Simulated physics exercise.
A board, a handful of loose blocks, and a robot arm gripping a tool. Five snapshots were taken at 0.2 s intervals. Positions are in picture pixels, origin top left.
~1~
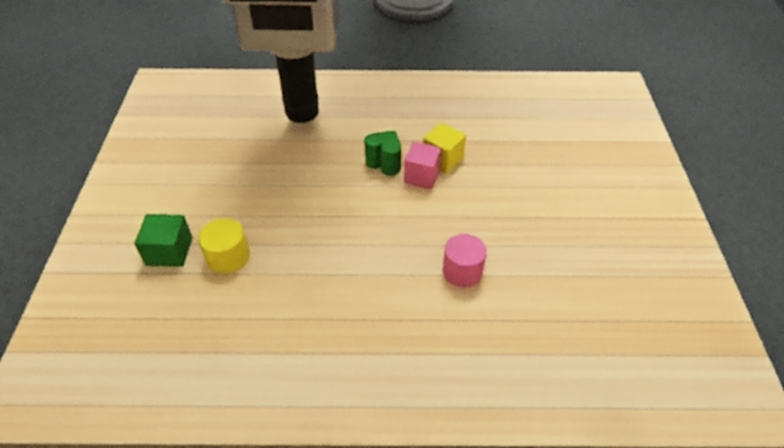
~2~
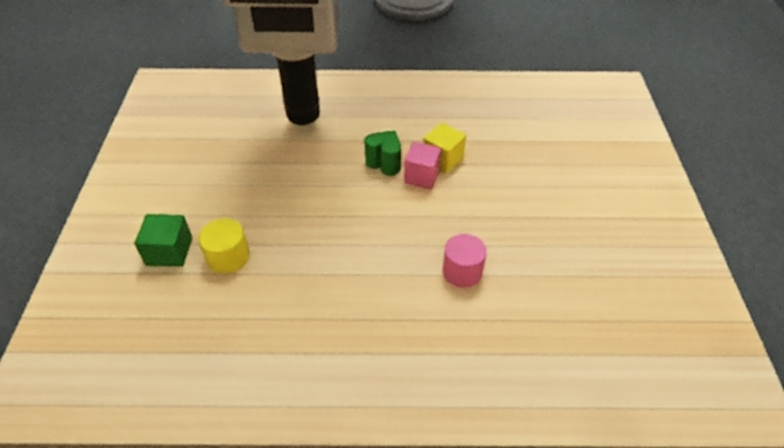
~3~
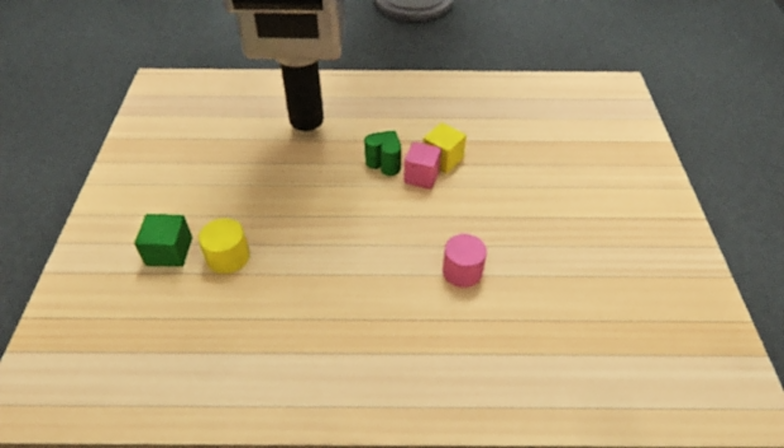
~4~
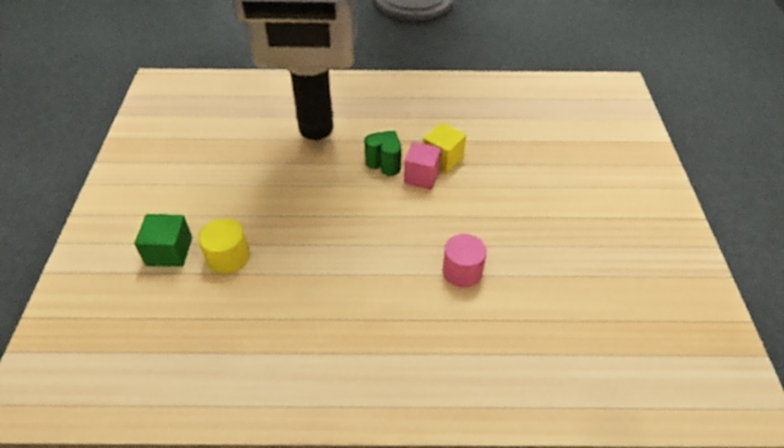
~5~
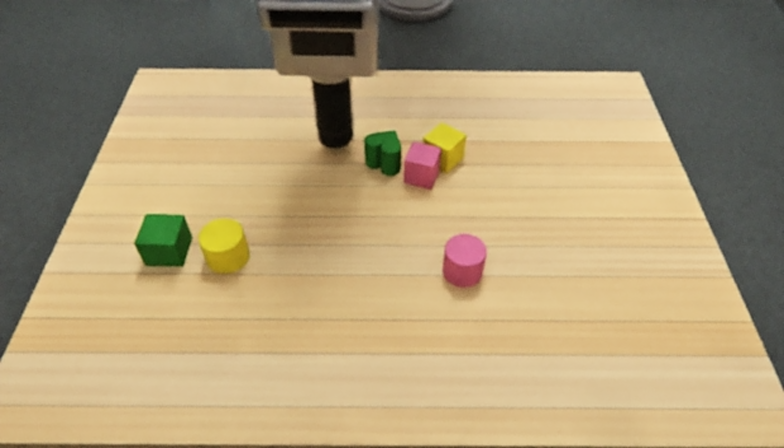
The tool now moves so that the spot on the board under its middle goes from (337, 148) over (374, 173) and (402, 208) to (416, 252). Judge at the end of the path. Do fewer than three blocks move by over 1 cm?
I expect so.
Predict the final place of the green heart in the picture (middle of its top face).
Just about (425, 157).
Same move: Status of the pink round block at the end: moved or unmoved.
At the end of the path, the pink round block remains in its old spot.
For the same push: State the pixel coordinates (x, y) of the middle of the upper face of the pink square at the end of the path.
At the end it should sit near (457, 162).
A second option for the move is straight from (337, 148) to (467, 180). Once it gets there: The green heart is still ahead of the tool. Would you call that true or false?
The statement is true.
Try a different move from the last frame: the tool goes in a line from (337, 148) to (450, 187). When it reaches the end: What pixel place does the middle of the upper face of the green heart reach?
In the picture, it is at (491, 178).
On the path given first. One third of the way, tool at (375, 163); green heart at (414, 151), turned 35° anticlockwise; pink square at (449, 160).
Two thirds of the way, tool at (402, 198); green heart at (425, 157), turned 85° anticlockwise; pink square at (457, 162).
At the end, tool at (416, 241); green heart at (425, 157), turned 85° anticlockwise; pink square at (457, 162); pink round block not moved.
